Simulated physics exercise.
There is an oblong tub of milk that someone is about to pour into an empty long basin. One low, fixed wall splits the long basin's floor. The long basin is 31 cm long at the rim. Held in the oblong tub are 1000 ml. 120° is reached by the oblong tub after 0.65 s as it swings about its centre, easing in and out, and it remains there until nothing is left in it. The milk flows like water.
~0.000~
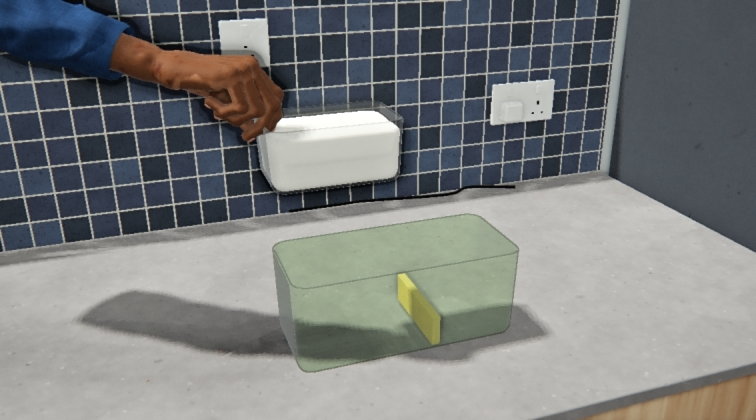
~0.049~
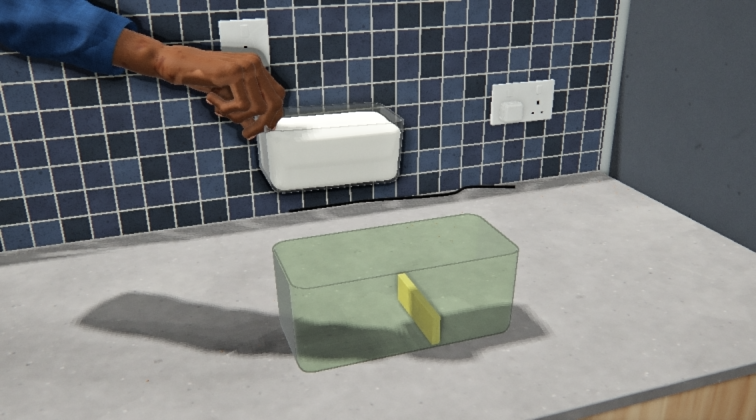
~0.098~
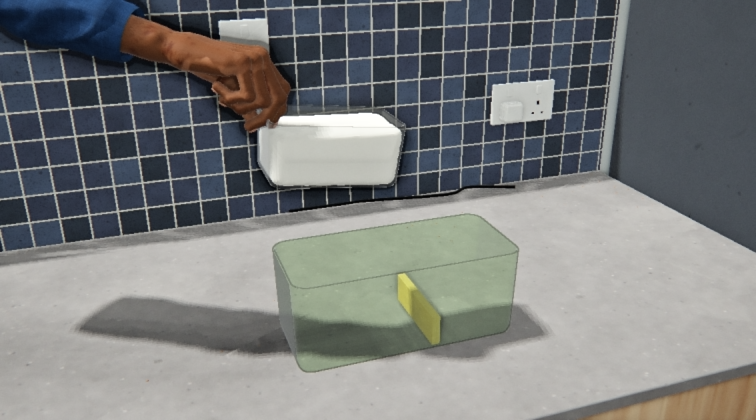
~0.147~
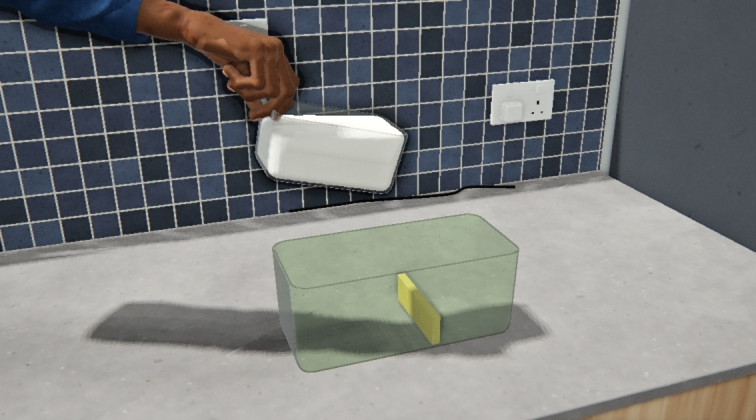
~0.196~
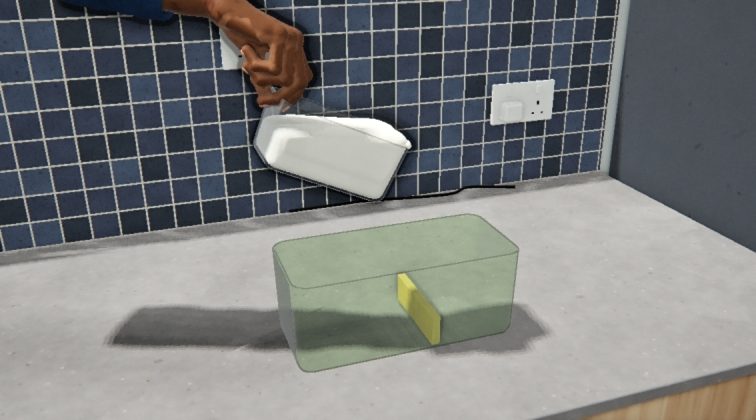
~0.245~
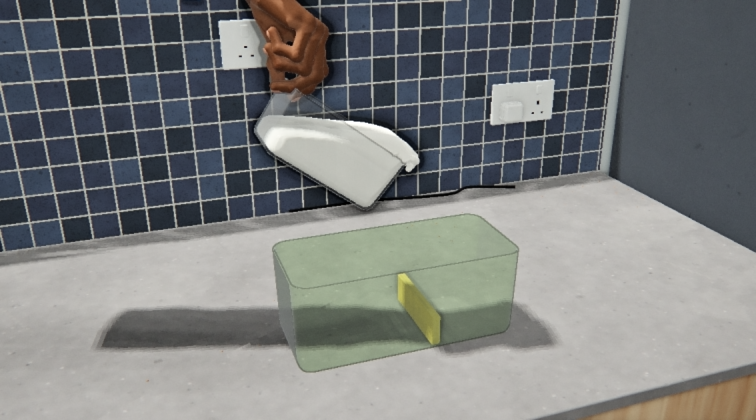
A hand tilts a milk tub rightward near a green basin, milk creeping over the lip.
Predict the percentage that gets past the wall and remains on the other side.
The other side holds about 48 % in the end.
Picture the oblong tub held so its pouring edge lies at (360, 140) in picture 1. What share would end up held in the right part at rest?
In that case roughly 25 per cent.
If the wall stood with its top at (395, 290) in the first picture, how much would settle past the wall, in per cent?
Around 65 %, I'd say.
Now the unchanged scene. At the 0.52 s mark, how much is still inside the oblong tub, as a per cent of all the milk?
Fraction remaining: Approx. 10 per cent.
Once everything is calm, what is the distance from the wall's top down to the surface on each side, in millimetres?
Near 28 mm for the left and near 12 mm for the right.
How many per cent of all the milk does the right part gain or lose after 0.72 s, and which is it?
Net gain of about 10.
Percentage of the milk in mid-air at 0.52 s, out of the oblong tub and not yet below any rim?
Close to 38 in a hundred.
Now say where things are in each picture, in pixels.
Tilt 0°; pouring edge (391, 111); surface from (262, 131) to (388, 119); the long basin's rim runs from (282, 267) to (498, 232); the wall's top is at (418, 295), in the first picture.
Tilt 2°; pouring edge (392, 113); surface from (262, 130) to (388, 119), in the second picture.
Tilt 7°; pouring edge (394, 119); surface from (264, 128) to (390, 121), in the third picture.
Tilt 15°; pouring edge (396, 128); surface from (266, 127) to (393, 124), in the fourth picture.
Tilt 25°; pouring edge (396, 140); surface from (265, 127) to (394, 133); 3 per cent is over the edge, in the fifth picture.
Tilt 37°; pouring edge (394, 155); surface from (263, 125) to (381, 137); 9 per cent is over the edge, in the sixth picture.
Then, 0.52 s in, the tilt is 108° and 9 per cent is still to pour, 6 is left of the wall and 45 right of it.
Then, 0.72 s in, the tilt is 120° and 0 per cent is still to pour, 32 is left of the wall and 37 right of it.
Then, 0.92 s in, the tilt is 120° and 0 per cent is still to pour, 38 is left of the wall and 50 right of it.
Then, 1.15 s in, the tilt is 120° and 0 per cent is still to pour, 40 is left of the wall and 48 right of it.
Finally, 40 per cent lies left of the wall, 48 right of it and 12 outside.
